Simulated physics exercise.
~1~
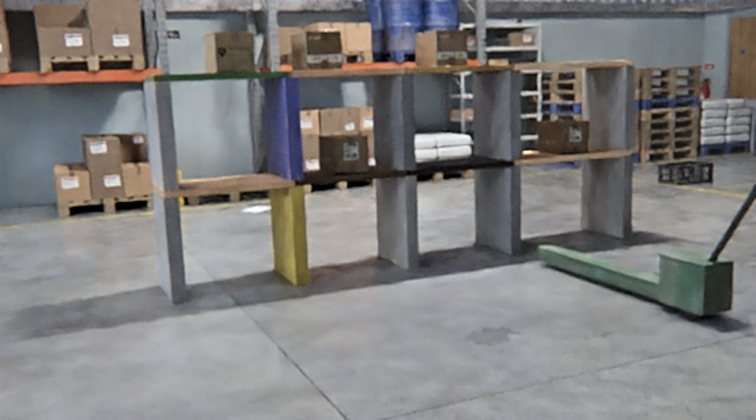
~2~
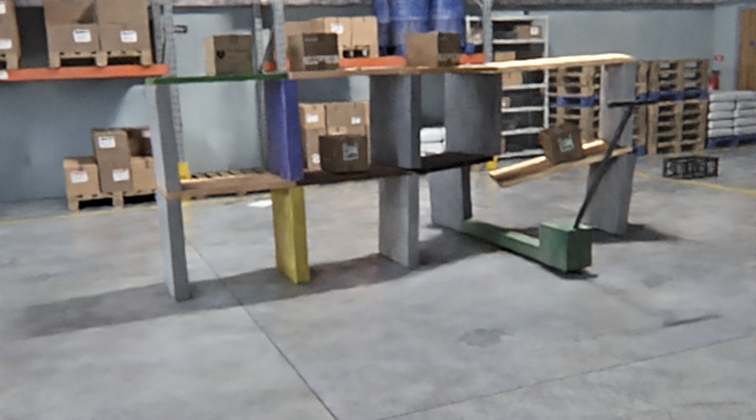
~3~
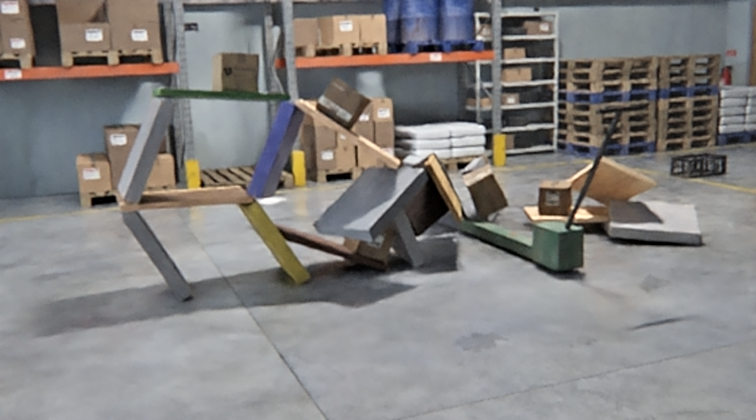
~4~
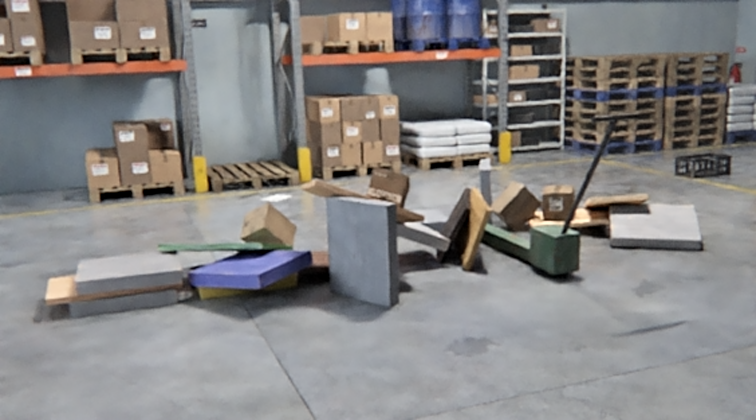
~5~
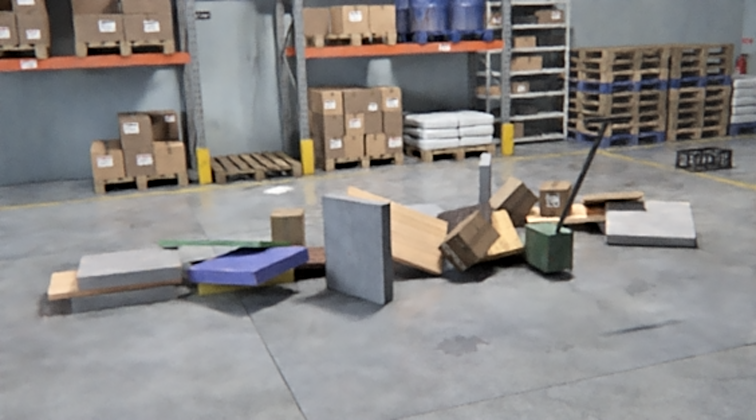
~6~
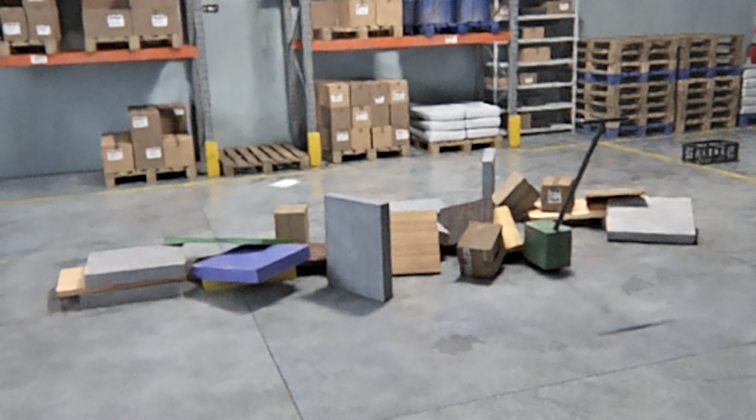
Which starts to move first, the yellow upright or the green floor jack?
The green floor jack starts to move first, sliding left while the yellow upright still stands in place. The yellow upright only begins to lean afterwards.
In a store room, a green floor jack slides left into loose shelving, which collapses completely.
